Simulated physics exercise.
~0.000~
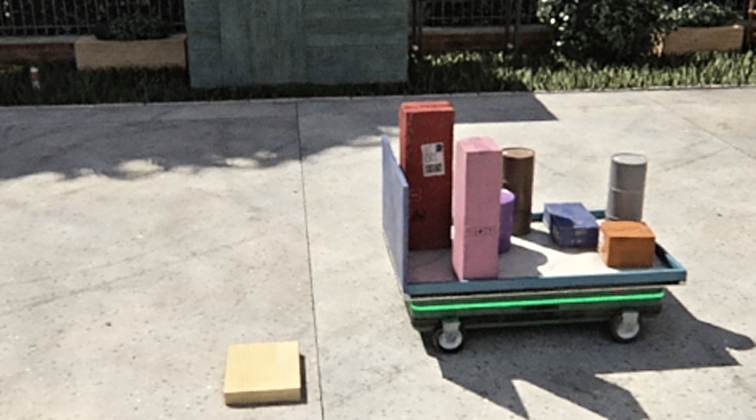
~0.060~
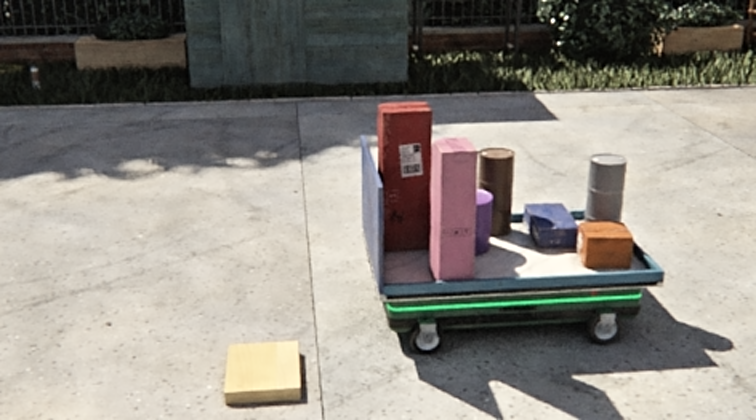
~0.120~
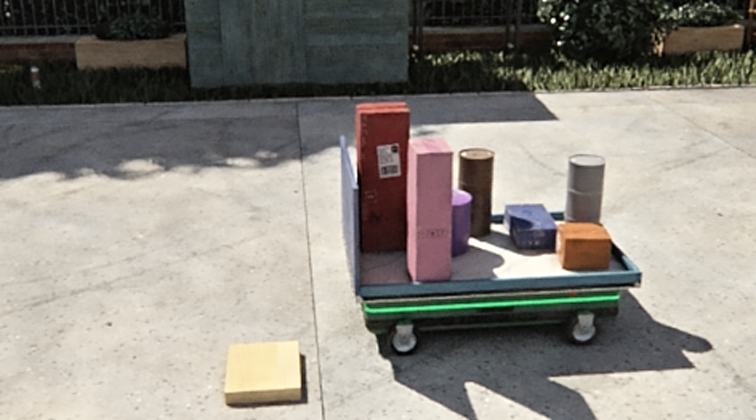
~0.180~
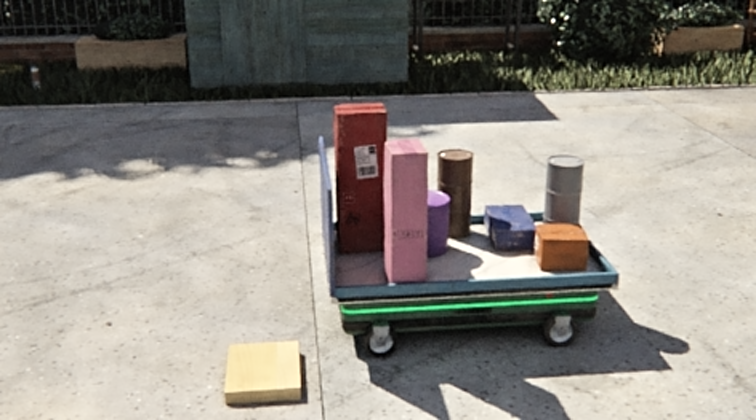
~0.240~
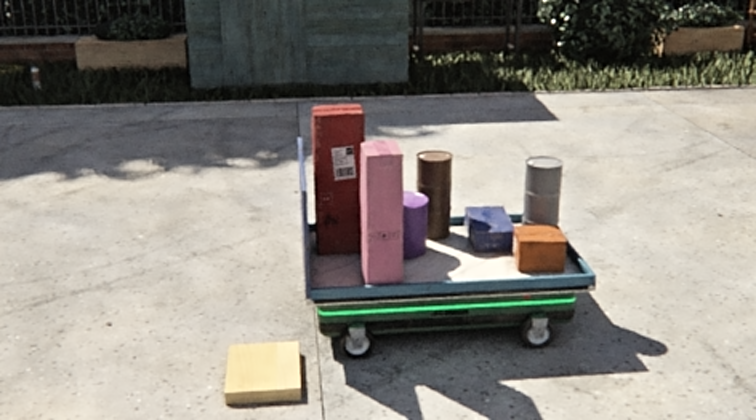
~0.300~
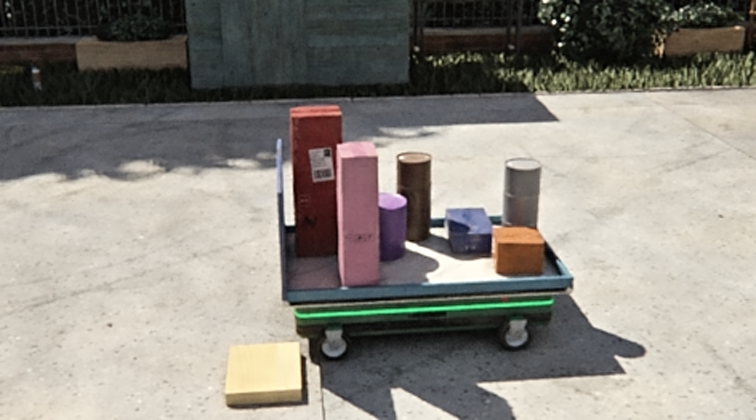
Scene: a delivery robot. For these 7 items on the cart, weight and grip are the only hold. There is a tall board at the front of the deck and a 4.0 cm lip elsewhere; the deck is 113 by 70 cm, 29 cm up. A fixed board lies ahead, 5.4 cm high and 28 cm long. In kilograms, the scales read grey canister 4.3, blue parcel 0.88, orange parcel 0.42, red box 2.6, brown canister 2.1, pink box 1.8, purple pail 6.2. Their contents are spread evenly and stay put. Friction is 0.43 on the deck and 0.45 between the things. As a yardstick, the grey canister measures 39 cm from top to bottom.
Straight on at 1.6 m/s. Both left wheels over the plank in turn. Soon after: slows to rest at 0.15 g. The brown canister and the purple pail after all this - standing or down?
The brown canister looks set to ride it out; the purple pail looks set to ride it out.
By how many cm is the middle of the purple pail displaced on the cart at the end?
The shift is close to 4 cm.
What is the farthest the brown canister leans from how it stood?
About 6°.
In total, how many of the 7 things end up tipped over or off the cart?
That comes to 3.
After 0.70 s, 112 cm covered; purple pail moved 3 cm near (238, 231); pink box 34° off upright; red box 23° off upright.
After 1.10 s, 176 cm covered; red box now off the cart; brown canister 4° off upright near (127, 206); purple pail moved 4 cm near (85, 237).
After 1.60 s, 243 cm covered; purple pail moved 4 cm; pink box on its side; grey canister on its side.
In the end (4.3 s), off the cart and tipped over, red box; toppled on the cart, grey canister and pink box; the other 4 under 10 cm from the start.
